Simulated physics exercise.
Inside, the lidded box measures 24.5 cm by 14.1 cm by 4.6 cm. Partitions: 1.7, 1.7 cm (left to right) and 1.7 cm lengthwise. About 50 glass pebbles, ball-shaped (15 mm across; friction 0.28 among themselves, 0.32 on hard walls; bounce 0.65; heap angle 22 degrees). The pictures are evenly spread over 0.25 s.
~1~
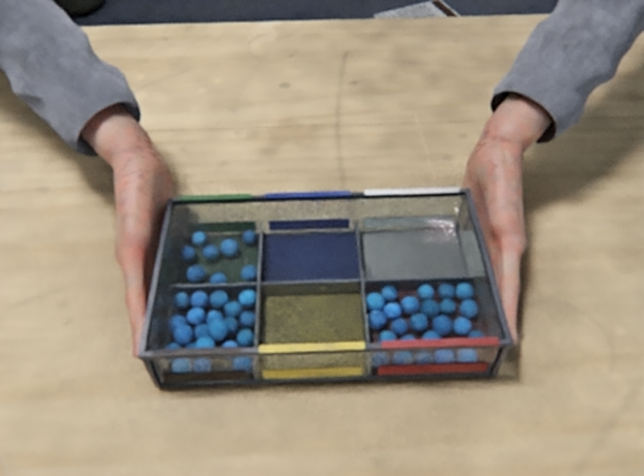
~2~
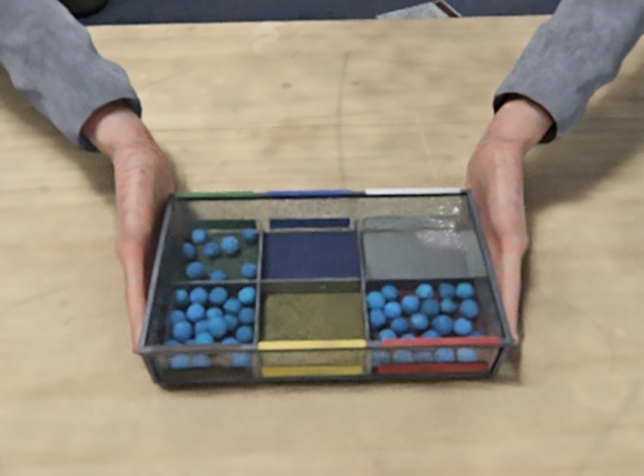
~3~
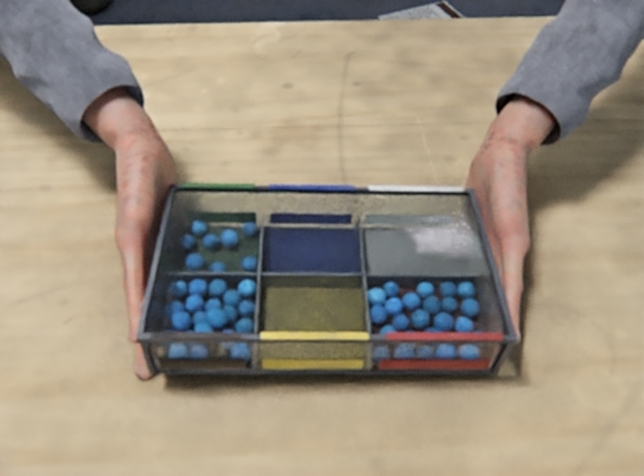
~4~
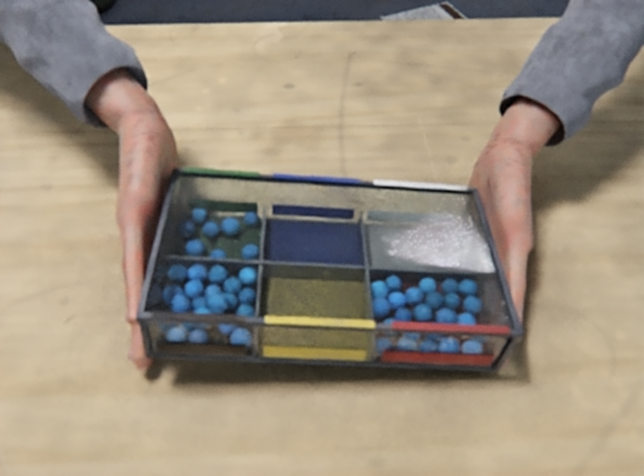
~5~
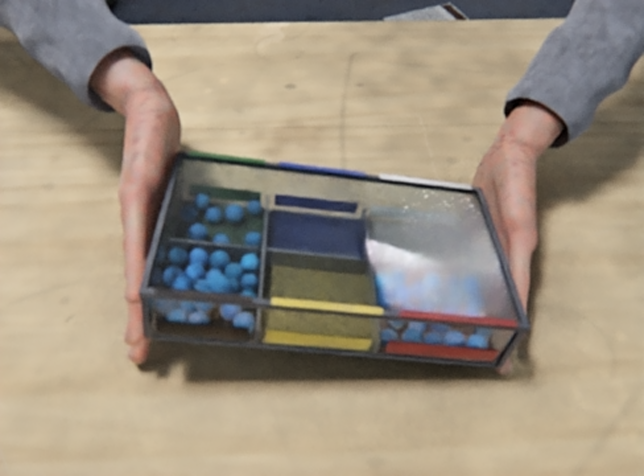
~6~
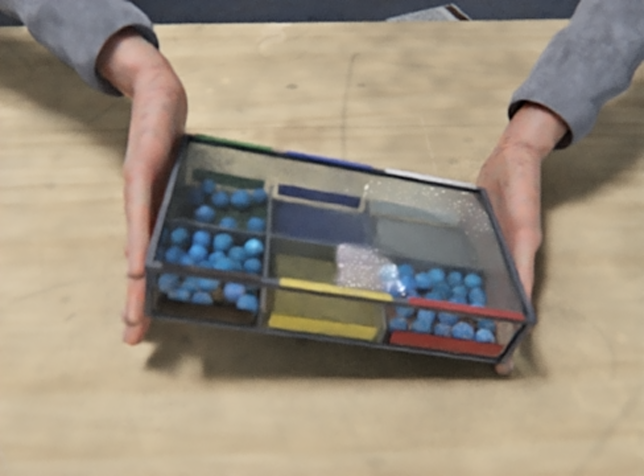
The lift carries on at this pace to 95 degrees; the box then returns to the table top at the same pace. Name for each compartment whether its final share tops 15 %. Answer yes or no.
Red compartment: Yes; blue compartment: No; green compartment: No; yellow compartment: No; white compartment: Yes; black compartment: No.
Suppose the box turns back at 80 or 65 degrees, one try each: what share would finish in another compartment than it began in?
Some 55 and 5 per cent.
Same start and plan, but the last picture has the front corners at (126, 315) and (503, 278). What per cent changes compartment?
Then about 75 per cent.
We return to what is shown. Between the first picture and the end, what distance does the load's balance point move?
Roughly 9.5 cm.
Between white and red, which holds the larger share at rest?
The white compartment.
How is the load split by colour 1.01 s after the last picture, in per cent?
Red 40; blue 0; green 15; yellow 0; white 5; black 35.
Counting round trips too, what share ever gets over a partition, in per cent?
About 65 per cent.
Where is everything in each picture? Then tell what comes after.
Box tilt 0 degrees, front corners at (145, 353) and (505, 341); red 45 %, green 15 %, black 40 %, in the first frame.
Box tilt 1 degrees, front corners at (144, 348) and (506, 340), in the second frame.
Box tilt 3 degrees, front corners at (143, 335) and (510, 337), lowest corner right back, in the third frame.
Box tilt 7 degrees, front corners at (143, 314) and (515, 331), lowest corner right back, in the fourth frame.
Box tilt 12 degrees, front corners at (146, 290) and (522, 325), lowest corner right back, in the fifth frame.
Box tilt 16 degrees, front corners at (152, 264) and (529, 319), lowest corner right back; red 45 %, green 15 %, black 40 %, in the sixth frame.
Then, 1.01 s after the last picture, tilt 95 degrees; red 40 %, green 15 %, white 5 %, black 35 %.
Then, 1.69 s after the last picture, tilt 42 degrees; red 30 %, blue 5 %, white 60 %.
Then, 2.41 s after the last picture, tilt 0 degrees; red 30 %, blue 5 %, white 60 %.
In the end, red 30 %, blue 5 %, green 0 %, yellow 0 %, white 60 %, black 0 %.
